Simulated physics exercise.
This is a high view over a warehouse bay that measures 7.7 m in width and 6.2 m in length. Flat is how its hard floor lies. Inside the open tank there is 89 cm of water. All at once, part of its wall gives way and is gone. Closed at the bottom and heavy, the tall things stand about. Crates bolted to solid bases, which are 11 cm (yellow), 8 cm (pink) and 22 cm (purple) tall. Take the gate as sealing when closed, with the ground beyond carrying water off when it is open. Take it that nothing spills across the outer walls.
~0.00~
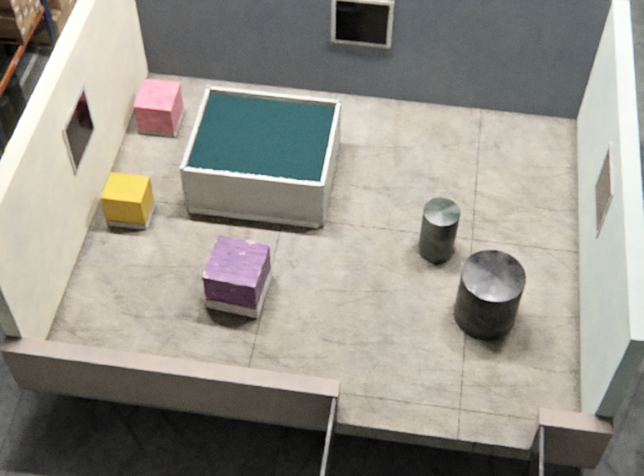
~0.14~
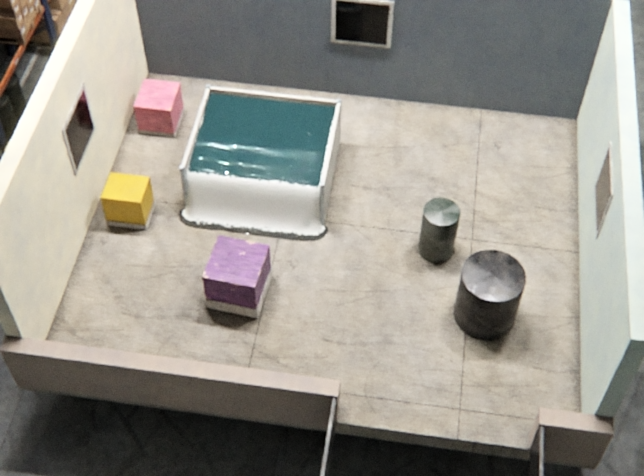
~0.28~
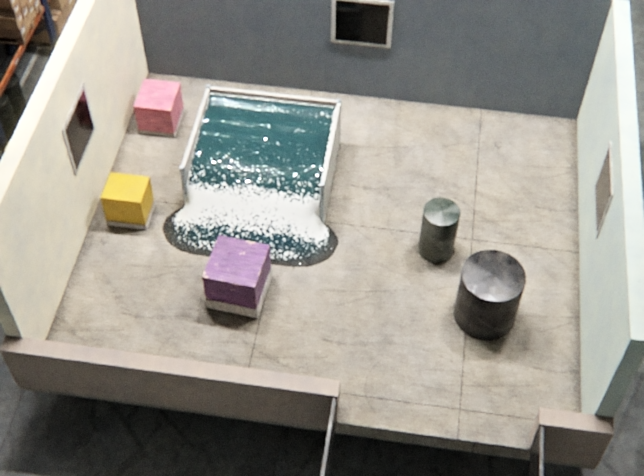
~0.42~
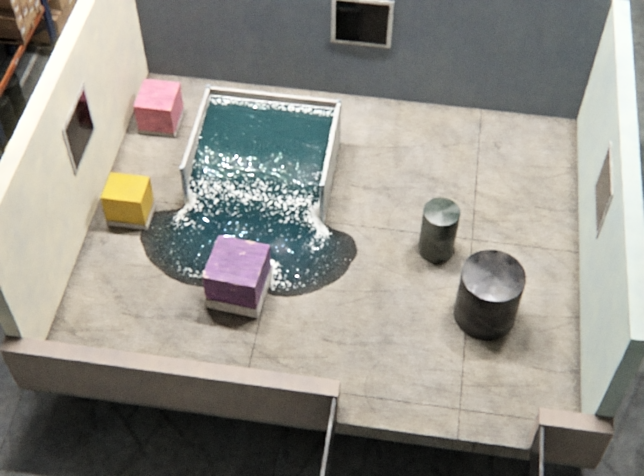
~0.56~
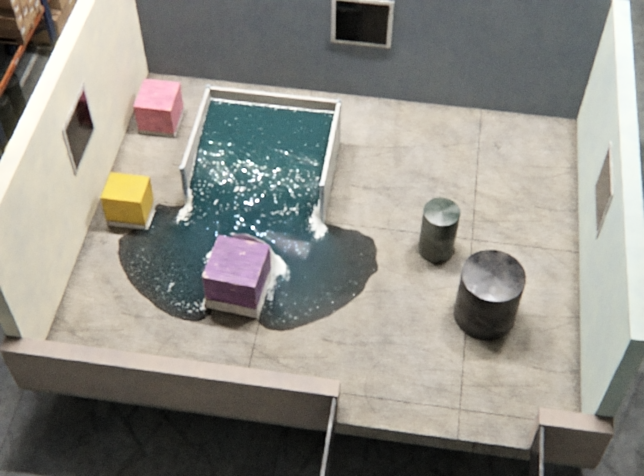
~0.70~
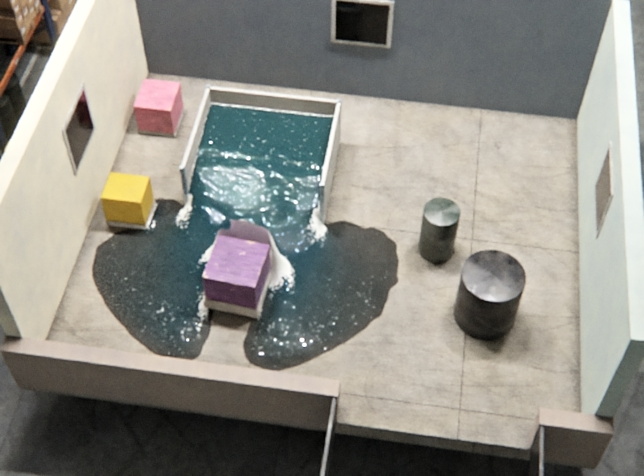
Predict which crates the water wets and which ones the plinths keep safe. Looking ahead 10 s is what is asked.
Yellow crate: Wetted; pink crate: Wetted; purple crate: Wetted.
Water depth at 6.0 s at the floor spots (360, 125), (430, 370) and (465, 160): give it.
Depth readings in turn - 0, 4, 2 cm.
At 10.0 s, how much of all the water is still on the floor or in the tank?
Remaining: Roughly 74 %.
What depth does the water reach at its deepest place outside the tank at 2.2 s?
Around 44 centimetres deep.
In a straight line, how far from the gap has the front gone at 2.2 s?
Roughly 5.6 metres out.
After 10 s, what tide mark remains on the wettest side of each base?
Yellow 17 cm, pink 13 cm, purple 107 cm at the peak.
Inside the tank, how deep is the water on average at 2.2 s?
Depth, averaged: Around 21 centimetres.
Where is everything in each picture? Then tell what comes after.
The first frame shows the open tank at (263, 138) is whole and still, 89 cm deep.
In the second frame, water pours out at (254, 201) and has run 1.2 m, to (183, 212); deepest outside 36 cm, 89 cm at the open tank's back.
In the third frame, the front is at (170, 228), 1.4 m from the gap at (254, 204); 1.9 m2 of floor is under water; 84 cm left at the back of the open tank.
In the fourth frame, water pours out at (254, 206) and has run 1.7 m, to (147, 241); deepest outside 42 cm, 77 cm at the open tank's back.
In the fifth frame, water pours out at (255, 207) and has run 2.2 m, to (134, 278); deepest outside 96 cm, 75 cm at the open tank's back.
In the sixth frame, water pours out at (255, 207) and has run 2.8 m, to (165, 352); deepest outside 130 cm, 69 cm at the open tank's back.
After 1.4 s water covers 35 % of the floor and is deepest (54 cm) near (242, 266); yellow plinth reached, pink plinth not reached, purple plinth reached.
After 2.2 s water covers 45 % of the floor and is deepest (44 cm) near (37, 365); yellow plinth reached, pink plinth not reached, purple plinth reached.
After 3.5 s water covers 60 % of the floor and is deepest (22 cm) near (156, 274); yellow plinth reached, pink plinth reached, purple plinth reached.
After 6.0 s water covers 80 % of the floor and is deepest (18 cm) near (576, 439); yellow plinth reached, pink plinth reached, purple plinth reached.
After 10.0 s water covers 100 % of the floor and is deepest (10 cm) near (552, 171); highest at the yellow plinth 17 cm, highest at the pink plinth 13 cm, highest at the purple plinth 107 cm.
